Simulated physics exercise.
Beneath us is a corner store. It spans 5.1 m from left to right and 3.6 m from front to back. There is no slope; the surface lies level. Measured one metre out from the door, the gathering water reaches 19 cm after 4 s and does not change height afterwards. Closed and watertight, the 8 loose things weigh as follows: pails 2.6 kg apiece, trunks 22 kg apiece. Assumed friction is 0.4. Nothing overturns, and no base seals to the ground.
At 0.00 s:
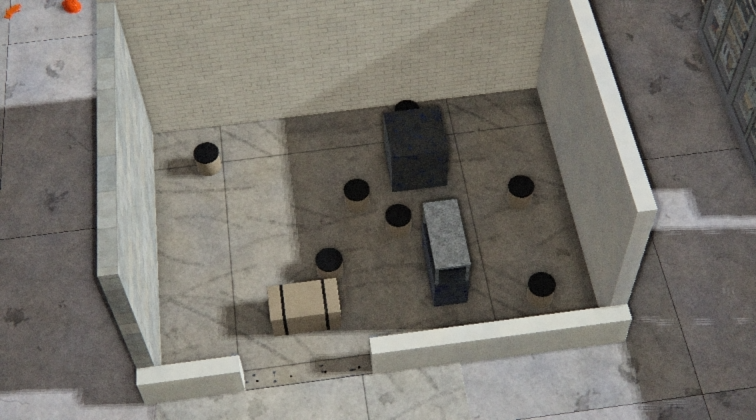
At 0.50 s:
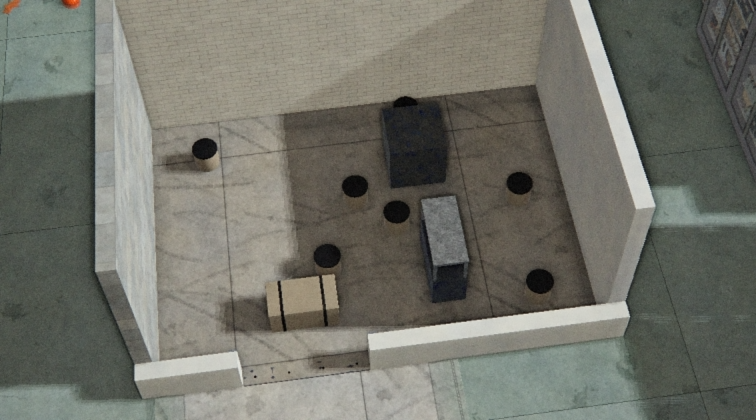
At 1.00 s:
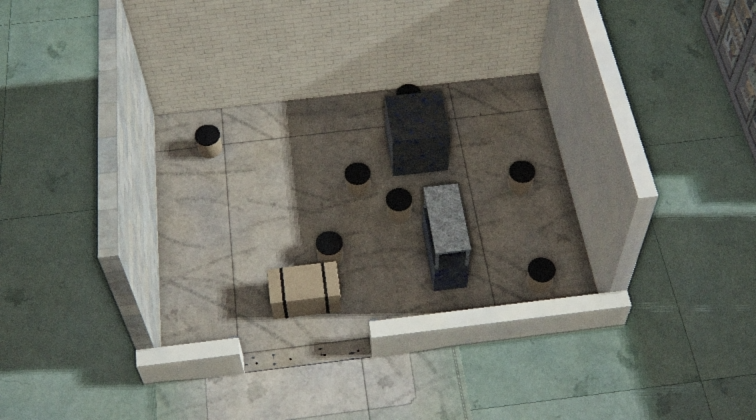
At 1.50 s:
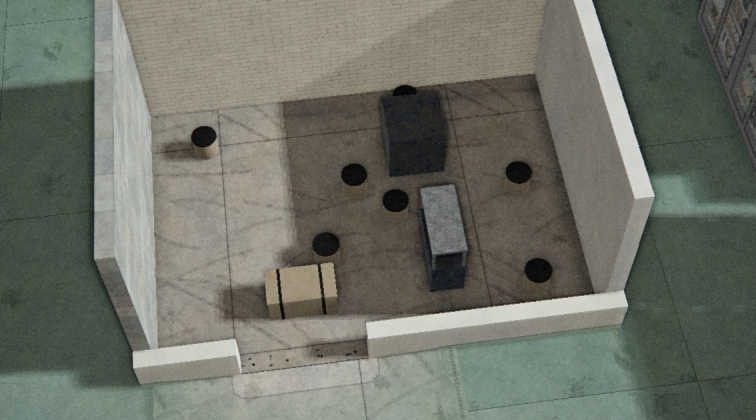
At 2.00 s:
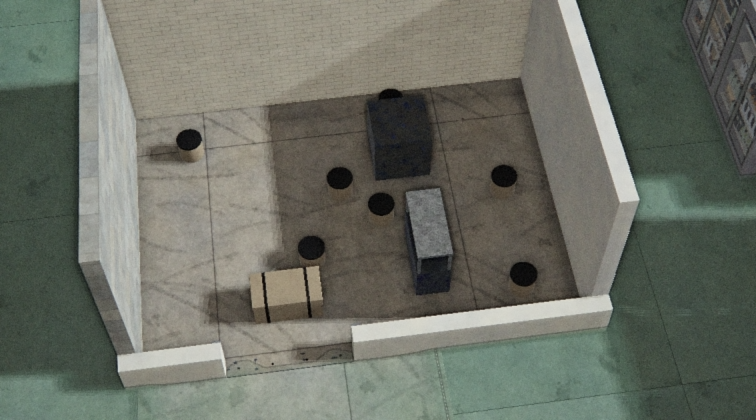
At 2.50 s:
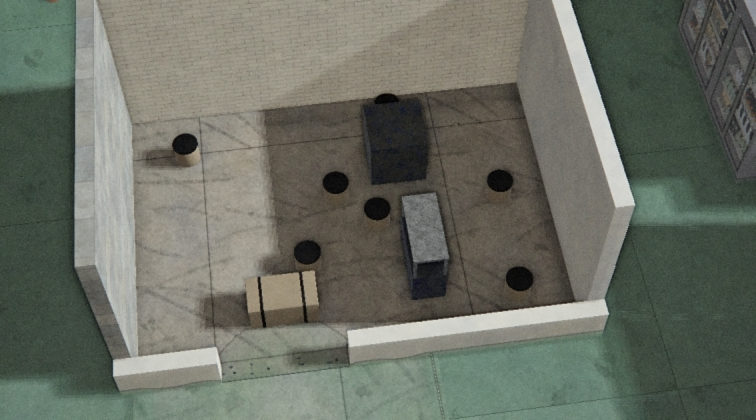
Greenish water spreads over the ground around a walled room while the objects inside stay put.
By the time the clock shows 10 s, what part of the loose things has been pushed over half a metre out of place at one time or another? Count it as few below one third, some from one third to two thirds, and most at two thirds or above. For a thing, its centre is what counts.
Most.
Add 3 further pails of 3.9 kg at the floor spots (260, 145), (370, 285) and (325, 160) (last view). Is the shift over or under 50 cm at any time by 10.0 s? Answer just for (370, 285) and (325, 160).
The first: Farther. The second: Farther.
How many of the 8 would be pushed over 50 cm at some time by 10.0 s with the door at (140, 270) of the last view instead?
So the tally would be 6.
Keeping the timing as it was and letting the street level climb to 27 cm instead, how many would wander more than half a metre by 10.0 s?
Count under that change: 8.
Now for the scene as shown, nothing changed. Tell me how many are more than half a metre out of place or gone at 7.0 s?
By my tally, 4.
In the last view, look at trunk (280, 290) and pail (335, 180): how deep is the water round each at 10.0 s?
Around 11 cm and 6 cm.
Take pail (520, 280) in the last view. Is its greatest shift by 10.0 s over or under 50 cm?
The answer is a smaller shift.
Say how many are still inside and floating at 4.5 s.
At that time, 0.
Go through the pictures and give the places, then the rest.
A pail at (398, 215), on the bottom; a pail at (329, 259), on the bottom; water covers 0.0 m2; 0 of 8 have shifted, in the first picture.
A pail at (397, 211) rests on the ground; a pail at (327, 255) rests on the ground; 0.0 m2 under water; 0 of 8 have shifted, in the second picture.
A pail at (399, 199), on the bottom; a pail at (329, 243) rests on the ground; water covers 0.0 m2; 0 of 8 have shifted, in the third picture.
A pail at (396, 200), on the bottom; a pail at (326, 244), on the bottom; 0.0 m2 under water; 0 of 8 have shifted, in the fourth picture.
A pail at (381, 204), on the bottom; a pail at (311, 247) rests on the ground; water covers 0.0 m2; 0 of 8 have shifted, in the fifth picture.
A pail at (377, 208) rests on the ground; a pail at (307, 252) rests on the ground; water covers 0.5 m2; 0 of 8 have shifted, in the sixth picture.
After 3.5 s 0 of 8 are over 50 cm from their spots; 0 afloat.
After 4.5 s 1 of 8 are over 50 cm from their spots; 0 afloat.
After 7.0 s 4 of 8 are over 50 cm from their spots; 1 afloat.
After 10.0 s 7 of 8 are over 50 cm from their spots, and 7 have been at some point; 7 afloat.
